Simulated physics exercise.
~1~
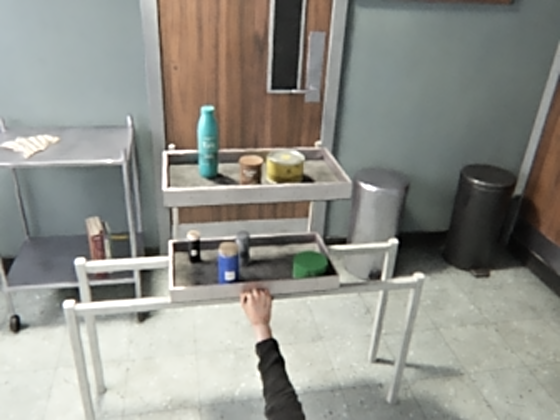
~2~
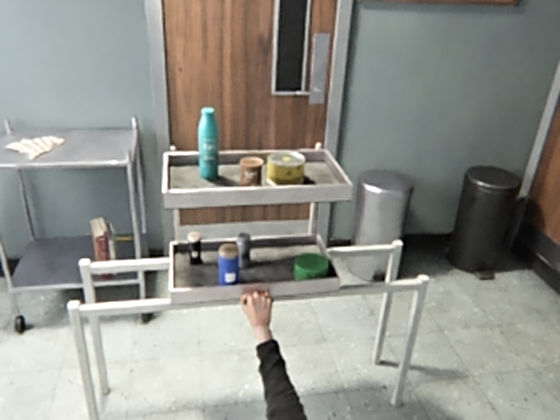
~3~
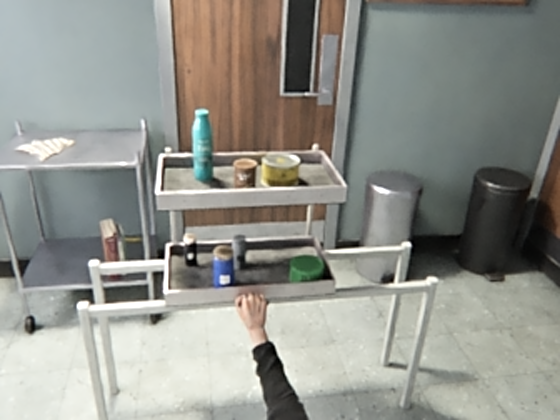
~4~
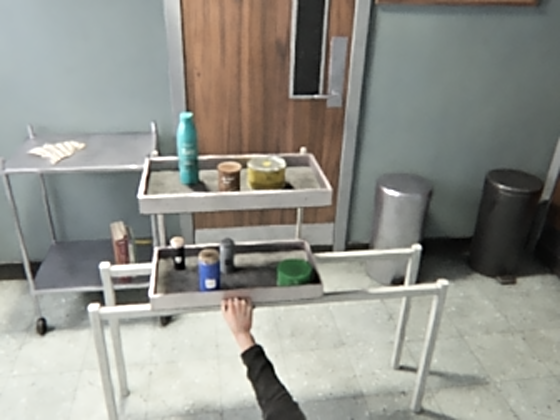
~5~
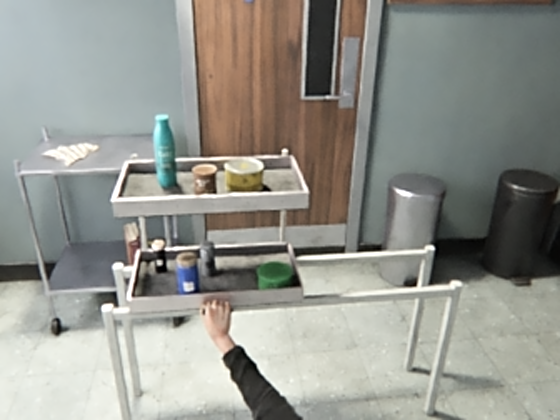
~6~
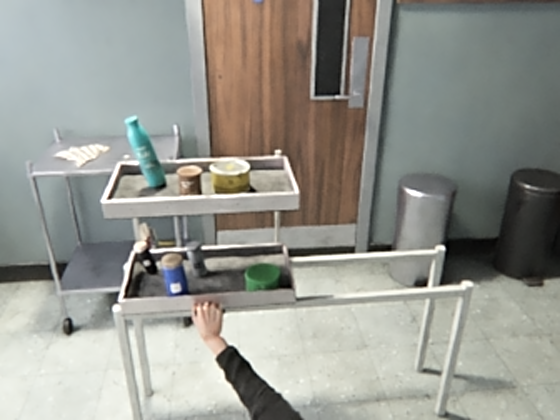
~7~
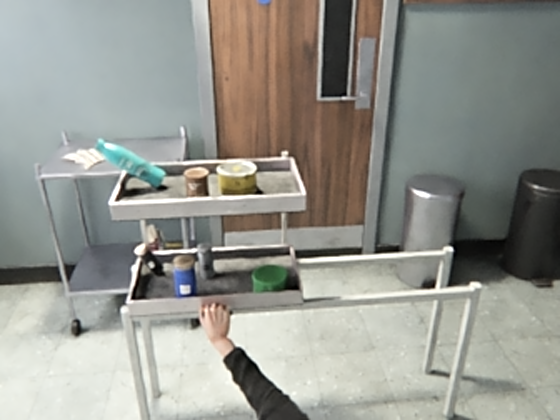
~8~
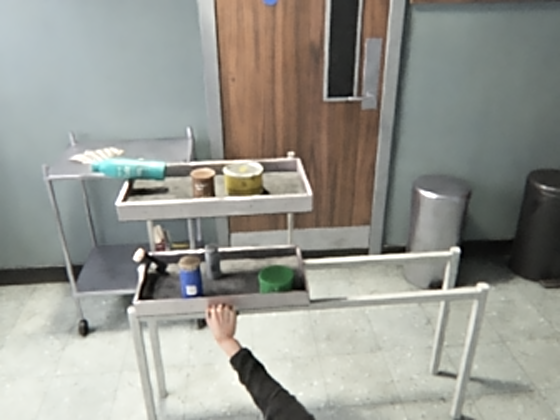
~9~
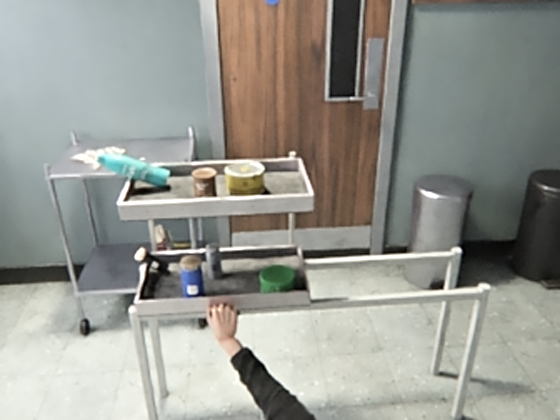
The tray slides left along its rails and stops, leaving the turquoise bottle toppled over.
